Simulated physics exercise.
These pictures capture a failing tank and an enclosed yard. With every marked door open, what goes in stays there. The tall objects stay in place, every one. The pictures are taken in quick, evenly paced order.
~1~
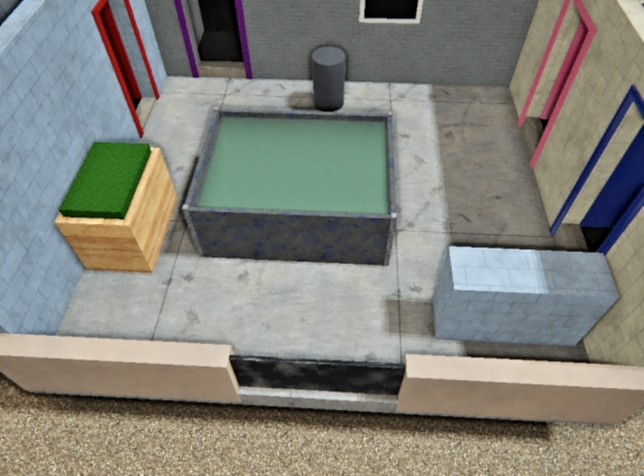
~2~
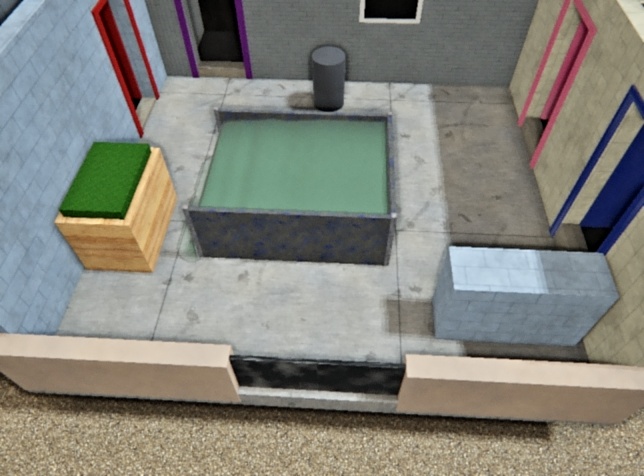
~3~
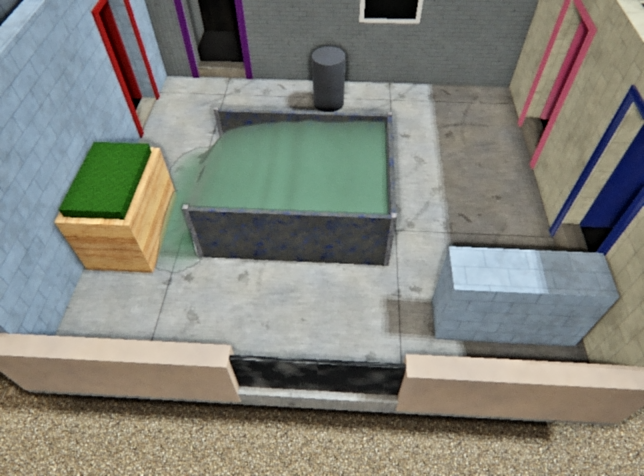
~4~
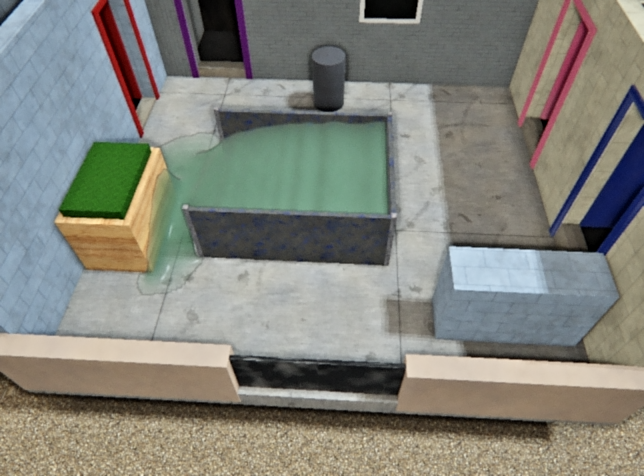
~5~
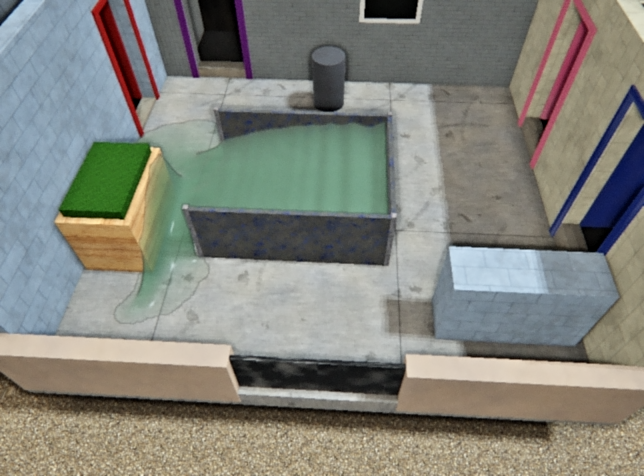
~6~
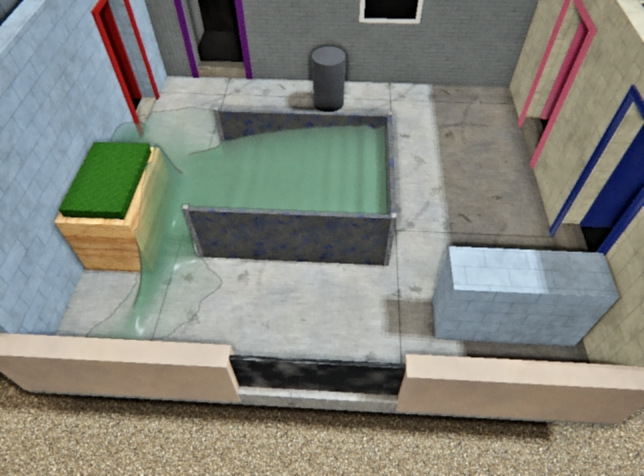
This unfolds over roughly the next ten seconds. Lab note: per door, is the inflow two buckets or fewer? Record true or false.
Pink door true; purple door false; blue door true; red door false.
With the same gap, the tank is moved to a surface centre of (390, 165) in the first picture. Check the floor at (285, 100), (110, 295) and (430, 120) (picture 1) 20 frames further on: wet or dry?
Going through them in that order: Waterlogged, waterlogged and still bare.
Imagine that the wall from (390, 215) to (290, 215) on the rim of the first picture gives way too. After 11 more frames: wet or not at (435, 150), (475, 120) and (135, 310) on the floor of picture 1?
Untouched, untouched, submerged.
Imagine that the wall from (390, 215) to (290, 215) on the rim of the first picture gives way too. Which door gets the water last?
The answer is the purple one.
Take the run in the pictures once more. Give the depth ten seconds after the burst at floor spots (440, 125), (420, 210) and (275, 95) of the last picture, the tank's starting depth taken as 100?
Respectively 16, 12 and 10 per cent.
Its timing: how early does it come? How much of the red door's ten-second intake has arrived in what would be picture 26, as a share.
Share at that point: Close to 50 in a hundred.
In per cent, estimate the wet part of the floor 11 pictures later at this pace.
Roughly 40 %.
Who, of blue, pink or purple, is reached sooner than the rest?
Looks like the purple-painted one.
A moment on, water covers 25 % of the floor; the pink door not reached, the purple door not reached, the blue door not reached, the red door under two buckets in.
Next, water covers 40 % of the floor; the pink door not reached, the purple door over two buckets in, the blue door not reached, the red door far over two buckets in.
Then, water covers 70 % of the floor; the pink door not reached, the purple door far over two buckets in, the blue door wet at the sill, nothing in, the red door far over two buckets in.
Later, water covers 95 % of the floor; the pink door wet at the sill, nothing in, the purple door far over two buckets in, the blue door wet at the sill, nothing in, the red door far over two buckets in.
In the end, water covers 100 % of the floor; the pink door wet at the sill, nothing in, the purple door far over two buckets in, the blue door wet at the sill, nothing in, the red door far over two buckets in.
